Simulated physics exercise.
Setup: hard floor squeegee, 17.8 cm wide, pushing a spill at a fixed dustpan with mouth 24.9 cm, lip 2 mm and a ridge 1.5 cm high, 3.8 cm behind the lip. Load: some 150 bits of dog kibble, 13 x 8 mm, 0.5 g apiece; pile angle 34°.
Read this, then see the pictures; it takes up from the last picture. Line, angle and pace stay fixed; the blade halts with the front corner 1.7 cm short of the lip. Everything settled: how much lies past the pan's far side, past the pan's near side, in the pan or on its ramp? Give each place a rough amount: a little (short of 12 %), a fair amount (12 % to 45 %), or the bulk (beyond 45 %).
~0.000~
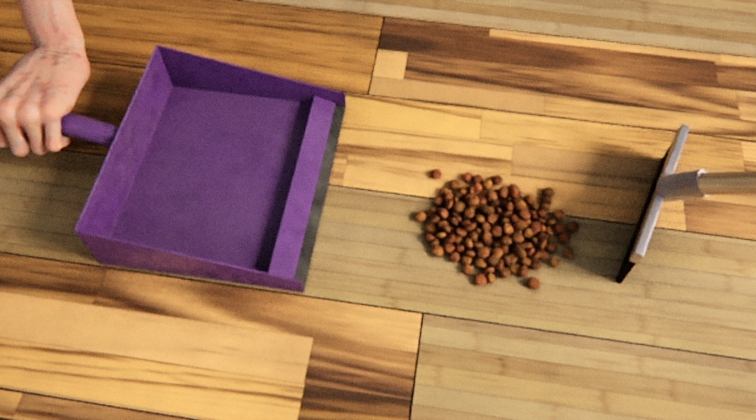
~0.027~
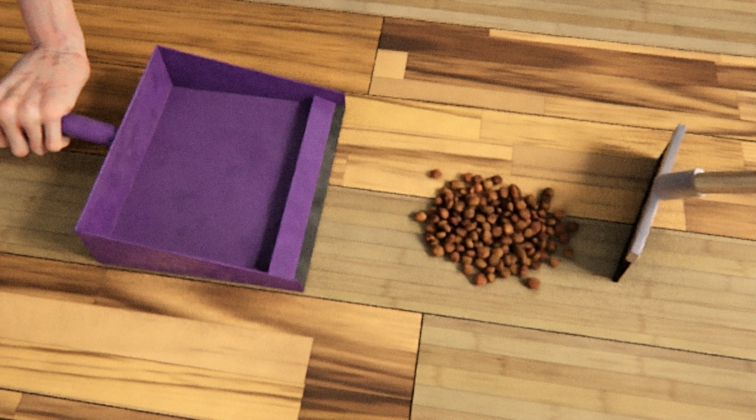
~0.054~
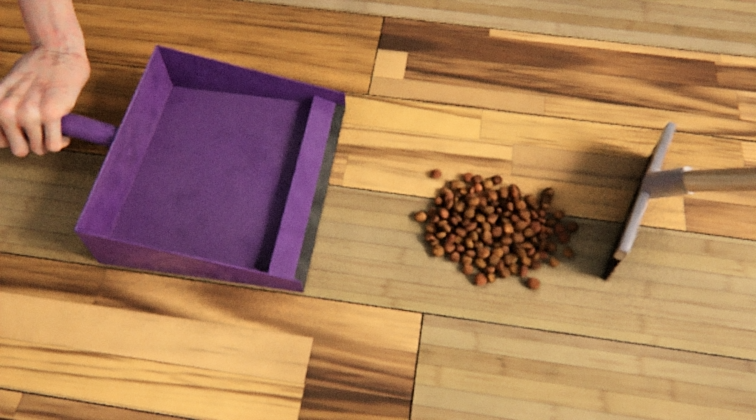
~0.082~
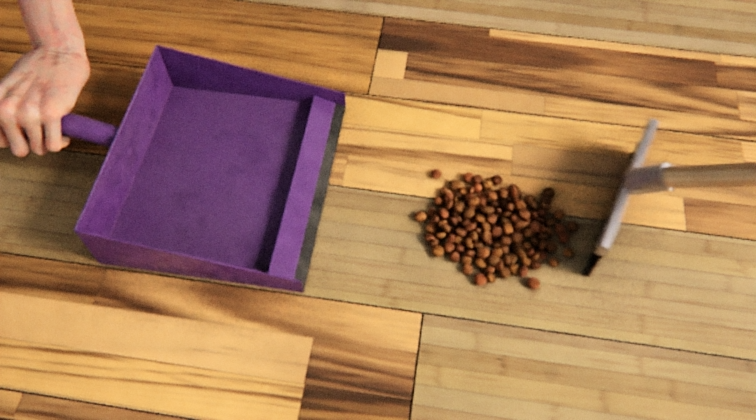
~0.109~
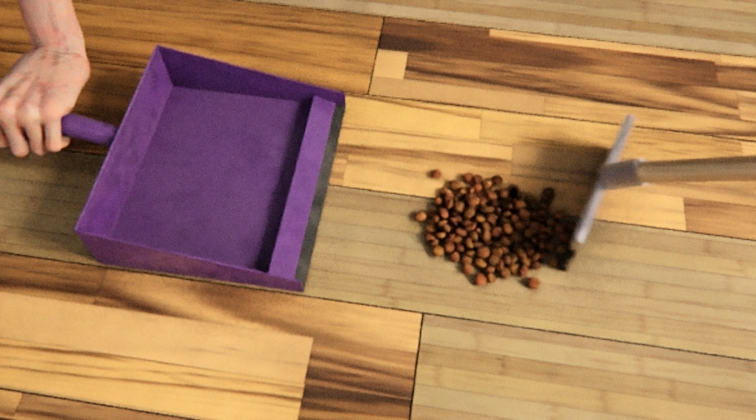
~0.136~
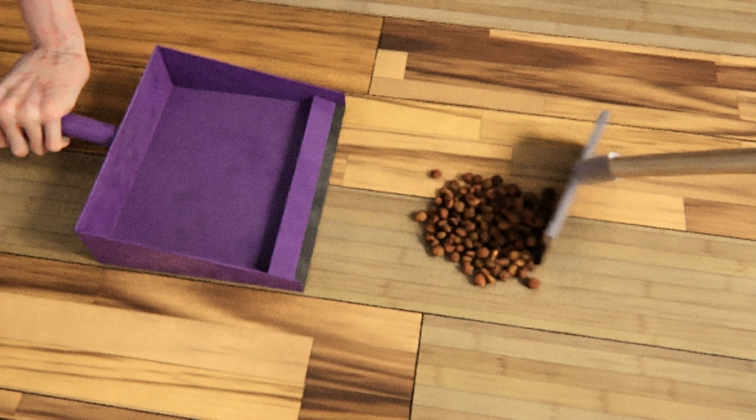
Far side: A little; near side: A little; pan: A fair amount.
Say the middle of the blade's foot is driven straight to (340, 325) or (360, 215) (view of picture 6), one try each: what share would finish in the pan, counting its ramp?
First try around 0 %, second try around 20 %.
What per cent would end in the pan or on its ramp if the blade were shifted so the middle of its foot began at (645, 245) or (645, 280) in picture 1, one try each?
The two tries give about 30 % and about 25 %.
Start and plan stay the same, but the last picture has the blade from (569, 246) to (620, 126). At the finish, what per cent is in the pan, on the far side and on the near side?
Pan 15 % / far 5 % / near 0 %.
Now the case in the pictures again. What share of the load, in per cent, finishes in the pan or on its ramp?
About 30 per cent.
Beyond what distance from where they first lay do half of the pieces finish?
That distance is around 18 cm.
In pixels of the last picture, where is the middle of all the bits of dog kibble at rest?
Near (336, 178).
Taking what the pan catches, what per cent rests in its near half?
I'd put it near 40 per cent.
Then, at 0.26 s, middle of the blade 14 cm from the lip; 0 % over the lip, far side 0 %, near side 0 %.
After 0.34 s, middle of the blade 7 cm from the lip; 0 % over the lip, far side 0 %, near side 0 %.
After 0.56 s, middle of the blade 5 cm from the lip; 30 % over the lip, far side 10 %, near side 5 %.
By 1.1 s all is still; far side 10 %, near side 5 %, pan 30 %, in front of the lip or behind the blade 60 %.
